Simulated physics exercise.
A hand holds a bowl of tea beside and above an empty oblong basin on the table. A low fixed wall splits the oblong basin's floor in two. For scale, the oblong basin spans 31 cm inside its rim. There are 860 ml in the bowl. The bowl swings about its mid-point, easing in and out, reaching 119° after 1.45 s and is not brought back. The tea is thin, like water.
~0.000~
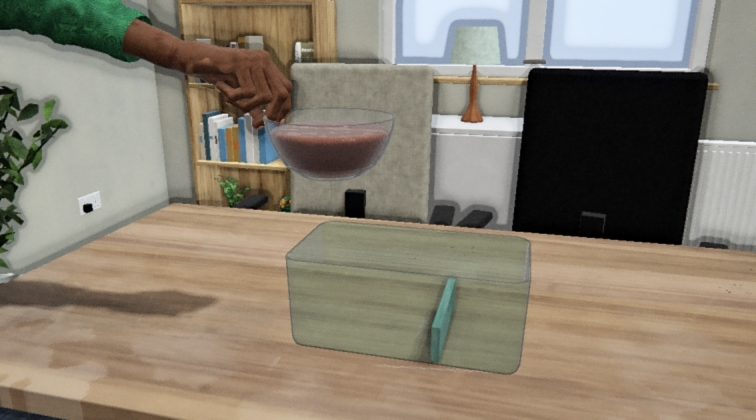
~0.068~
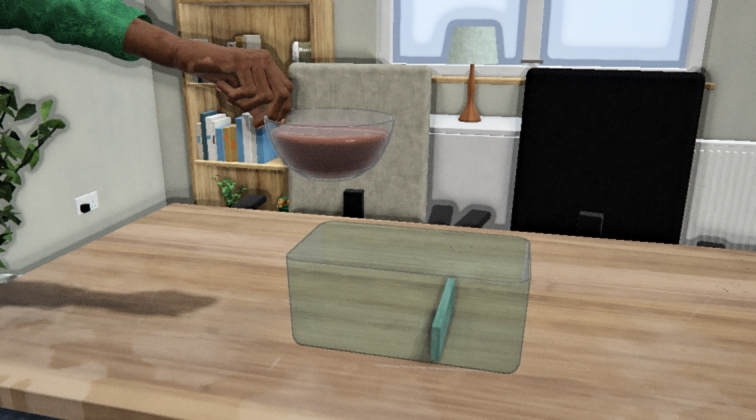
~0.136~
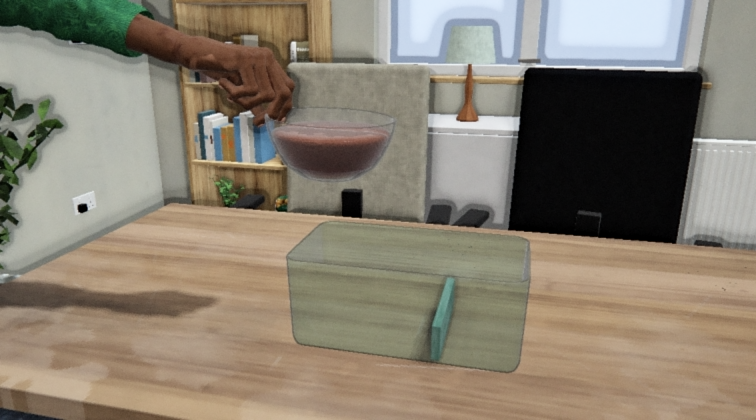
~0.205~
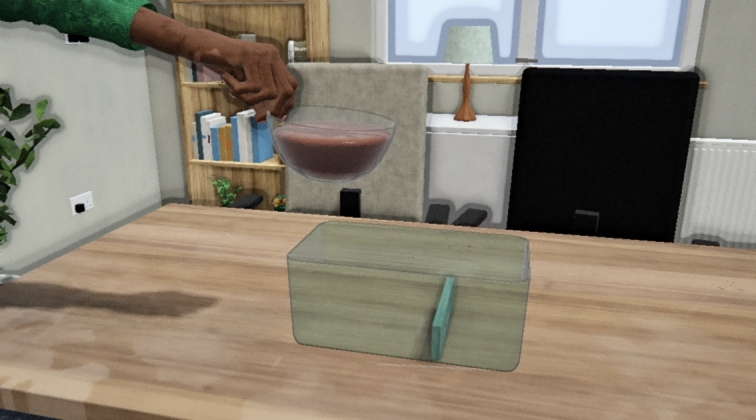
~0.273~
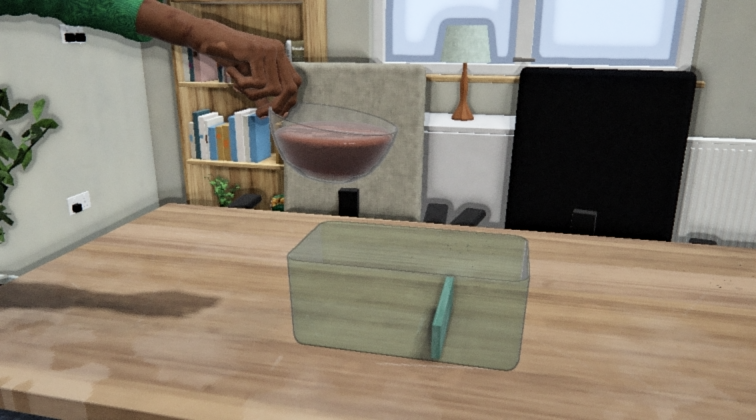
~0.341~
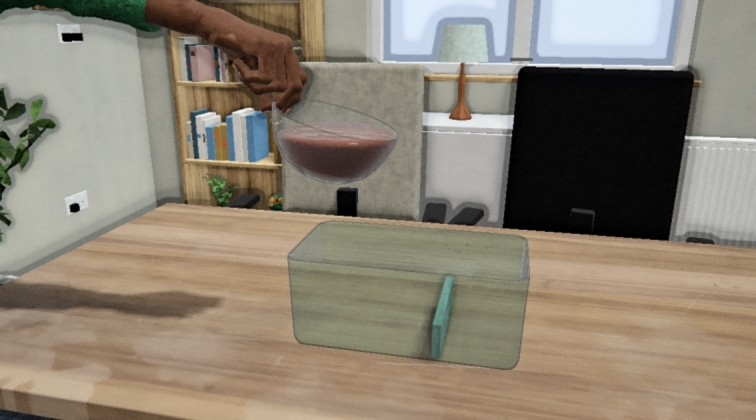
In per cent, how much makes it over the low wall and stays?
The far part has some 39 per cent.
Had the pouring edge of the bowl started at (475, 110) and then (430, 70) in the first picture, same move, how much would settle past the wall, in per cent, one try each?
First 70, then 75 per cent.
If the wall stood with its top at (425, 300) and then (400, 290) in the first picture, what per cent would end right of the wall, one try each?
In turn about 70 and 85 per cent.
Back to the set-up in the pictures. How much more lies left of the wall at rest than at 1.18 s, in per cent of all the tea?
About 0 per cent.
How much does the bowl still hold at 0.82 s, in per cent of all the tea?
Near 32 in a hundred.
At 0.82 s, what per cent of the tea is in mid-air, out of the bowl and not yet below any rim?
Near 32 in a hundred.
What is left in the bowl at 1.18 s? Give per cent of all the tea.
About 0 per cent.
Then, 0.82 s in, the tilt is 72° and 31 per cent is still to pour, 15 is left of the wall and 22 right of it.
Then, 1.18 s in, the tilt is 109° and 0 per cent is still to pour, 60 is left of the wall and 38 right of it.
Then, 1.55 s in, the tilt is 119° and 0 per cent is still to pour, 60 is left of the wall and 39 right of it.
Then, 1.95 s in, the tilt is 119° and 0 per cent is still to pour, 60 is left of the wall and 39 right of it.
Finally, 60 per cent lies left of the wall, 39 right of it and 1 outside.
